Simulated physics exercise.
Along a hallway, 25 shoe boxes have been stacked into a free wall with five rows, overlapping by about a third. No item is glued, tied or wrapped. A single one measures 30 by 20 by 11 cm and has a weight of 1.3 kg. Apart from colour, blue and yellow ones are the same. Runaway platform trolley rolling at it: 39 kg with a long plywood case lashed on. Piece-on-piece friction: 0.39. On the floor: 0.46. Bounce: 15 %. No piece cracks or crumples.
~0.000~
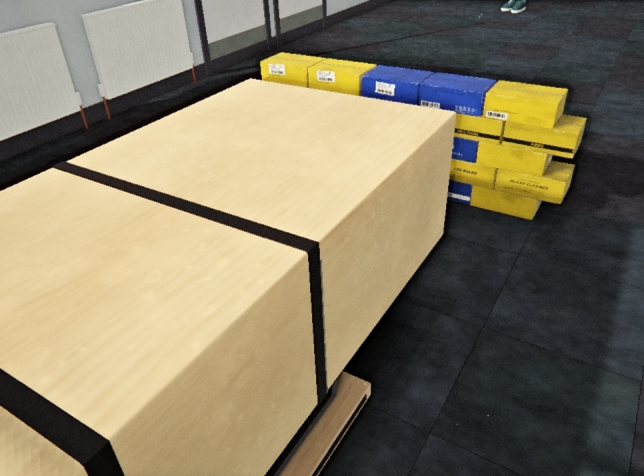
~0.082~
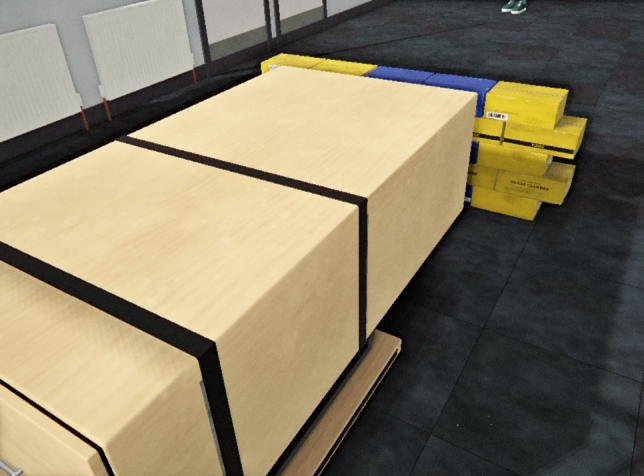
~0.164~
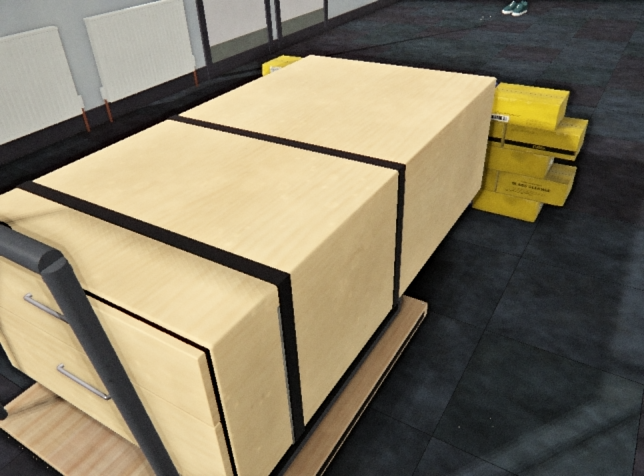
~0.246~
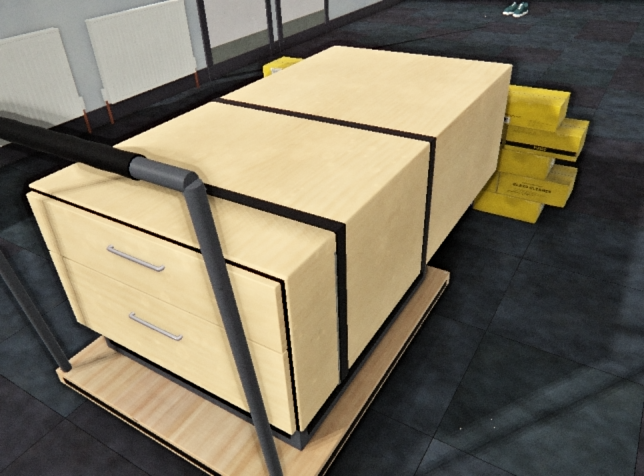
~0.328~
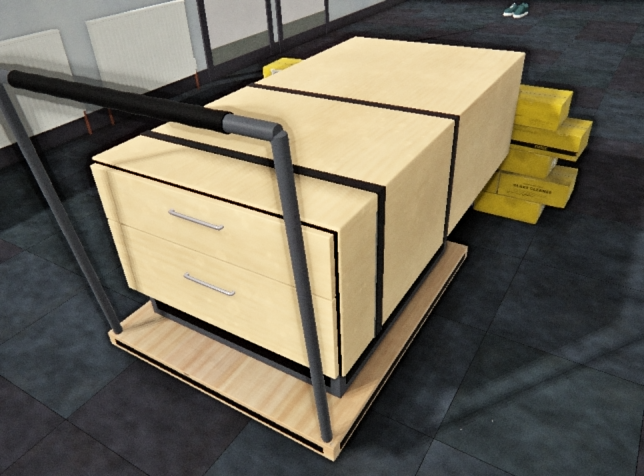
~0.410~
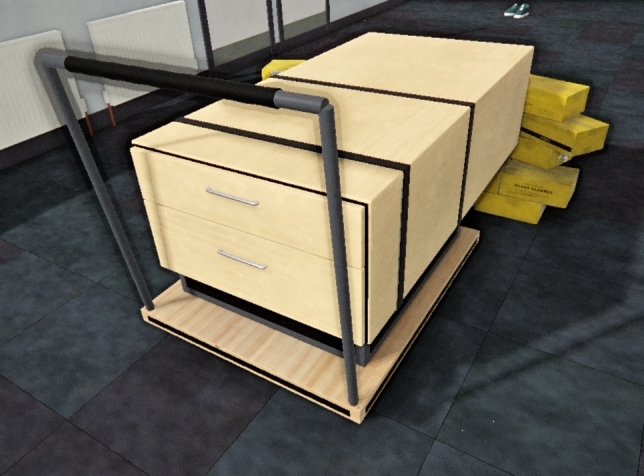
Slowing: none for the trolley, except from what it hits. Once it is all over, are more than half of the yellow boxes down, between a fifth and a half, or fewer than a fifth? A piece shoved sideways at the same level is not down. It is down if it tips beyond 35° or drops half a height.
Of the yellow boxes, between a fifth and a half end down.
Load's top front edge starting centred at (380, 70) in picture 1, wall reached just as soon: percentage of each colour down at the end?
In that case yellow 60, blue 70 per cent.
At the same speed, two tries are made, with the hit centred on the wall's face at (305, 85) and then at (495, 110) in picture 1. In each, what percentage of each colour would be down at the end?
Down by colour - yellow: 40%, then 50%; blue: 60%, then 70%.
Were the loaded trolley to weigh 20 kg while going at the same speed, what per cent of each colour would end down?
Down by colour: Yellow 50, blue 60 per cent.
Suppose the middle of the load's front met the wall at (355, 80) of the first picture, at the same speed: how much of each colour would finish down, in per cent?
Yellow 50 %, blue 80 %.
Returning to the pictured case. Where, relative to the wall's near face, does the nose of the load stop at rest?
Roughly 115 centimetres past it.
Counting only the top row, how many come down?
That makes 4 in total.
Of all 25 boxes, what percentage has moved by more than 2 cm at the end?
That makes 90 percent.
After 0.54 s, load 35 cm past the wall's line, still rolling; 3 of the 15 yellow boxes down (9 of 25 in all colours); top yellow box 8° from how it stood; top blue box 9° from how it stood, 9 cm lower.
After 0.80 s, load 72 cm past the wall's line, still rolling; 6 of the 15 yellow boxes down (12 of 25 in all colours); top yellow box 5° from how it stood; top blue box 56° from how it stood, 37 cm lower.
After 1.18 s, load 1.02 m past the wall's line, still rolling; 6 of the 15 yellow boxes down (14 of 25 in all colours); top yellow box 47 mm from its place; top blue box on its side.
In the end (2.6 s), load 1.13 m past the wall's line, stopped; 6 of the 15 yellow boxes down (14 of 25 in all colours); top yellow box 48 mm from its place; top blue box 45 cm lower. That is 40 per cent. From the last view, middles, top yellow box near (303, 74), top blue box near (485, 90).
